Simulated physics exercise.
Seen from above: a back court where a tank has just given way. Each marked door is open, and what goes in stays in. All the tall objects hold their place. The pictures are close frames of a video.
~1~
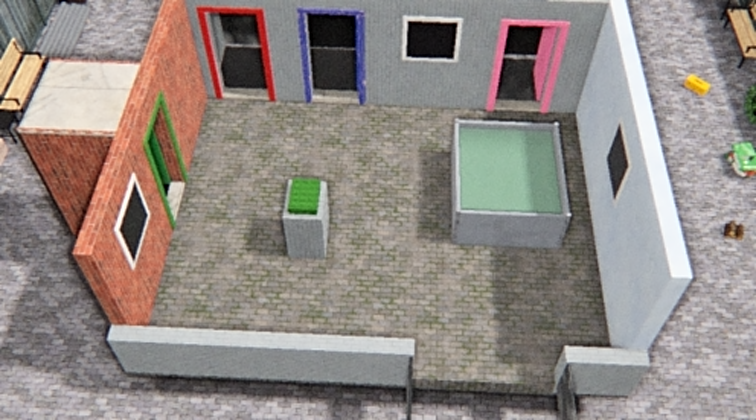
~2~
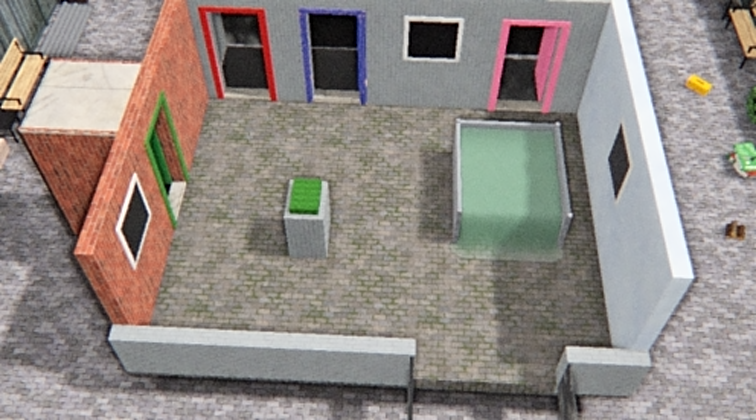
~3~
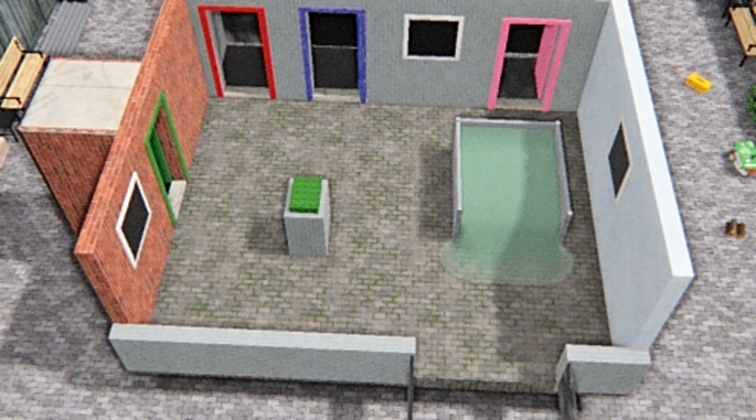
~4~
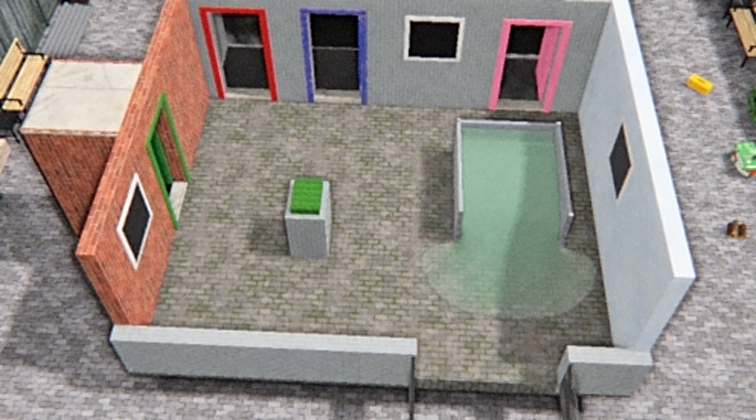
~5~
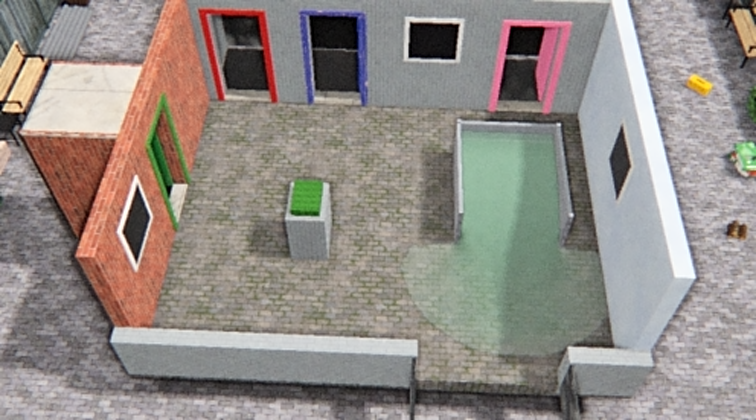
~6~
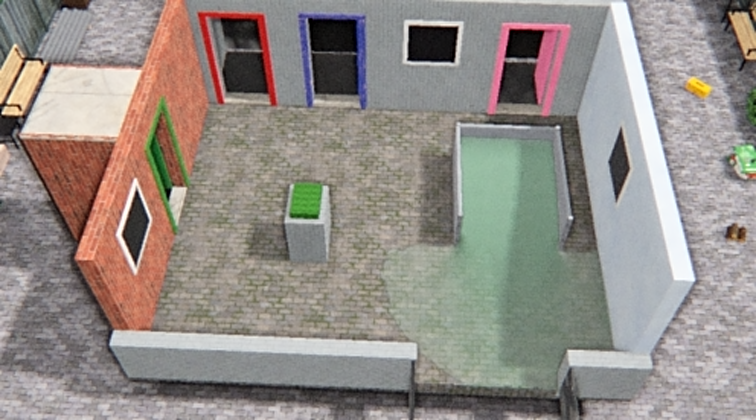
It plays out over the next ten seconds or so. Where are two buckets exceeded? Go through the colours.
The pink door admits no more than that; the blue door admits no more than that; the green door admits no more than that; the red door admits no more than that.
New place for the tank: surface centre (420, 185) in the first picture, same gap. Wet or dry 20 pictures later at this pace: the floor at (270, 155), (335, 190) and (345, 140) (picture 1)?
As listed: No water, no water, free of water.
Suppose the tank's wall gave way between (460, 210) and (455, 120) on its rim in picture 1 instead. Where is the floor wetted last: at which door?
I say the one in pink.
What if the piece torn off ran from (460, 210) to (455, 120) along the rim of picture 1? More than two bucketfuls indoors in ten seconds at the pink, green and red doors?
The pink one keeps below it; the green one goes over; the red one is over.
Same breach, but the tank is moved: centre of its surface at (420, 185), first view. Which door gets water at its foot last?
Last comes the pink-painted one.
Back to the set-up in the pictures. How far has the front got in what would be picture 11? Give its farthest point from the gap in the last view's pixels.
Roughly at (325, 363).
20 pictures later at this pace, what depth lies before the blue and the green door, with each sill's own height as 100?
In turn 0 and 0 per cent.
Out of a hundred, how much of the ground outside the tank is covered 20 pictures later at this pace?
Near 40 in a hundred.
A moment on, water covers 25 % of the floor; the pink door not reached, the blue door not reached, the green door not reached, the red door not reached.
Next, water covers 25 % of the floor; the pink door not reached, the blue door not reached, the green door not reached, the red door not reached.
Then, water covers 40 % of the floor; the pink door not reached, the blue door not reached, the green door not reached, the red door not reached.
Later, water covers 55 % of the floor; the pink door wet at the sill, nothing in, the blue door not reached, the green door wet at the sill, nothing in, the red door not reached.
In the end, water covers 65 % of the floor; the pink door under two buckets in, the blue door not reached, the green door wet at the sill, nothing in, the red door wet at the sill, nothing in.
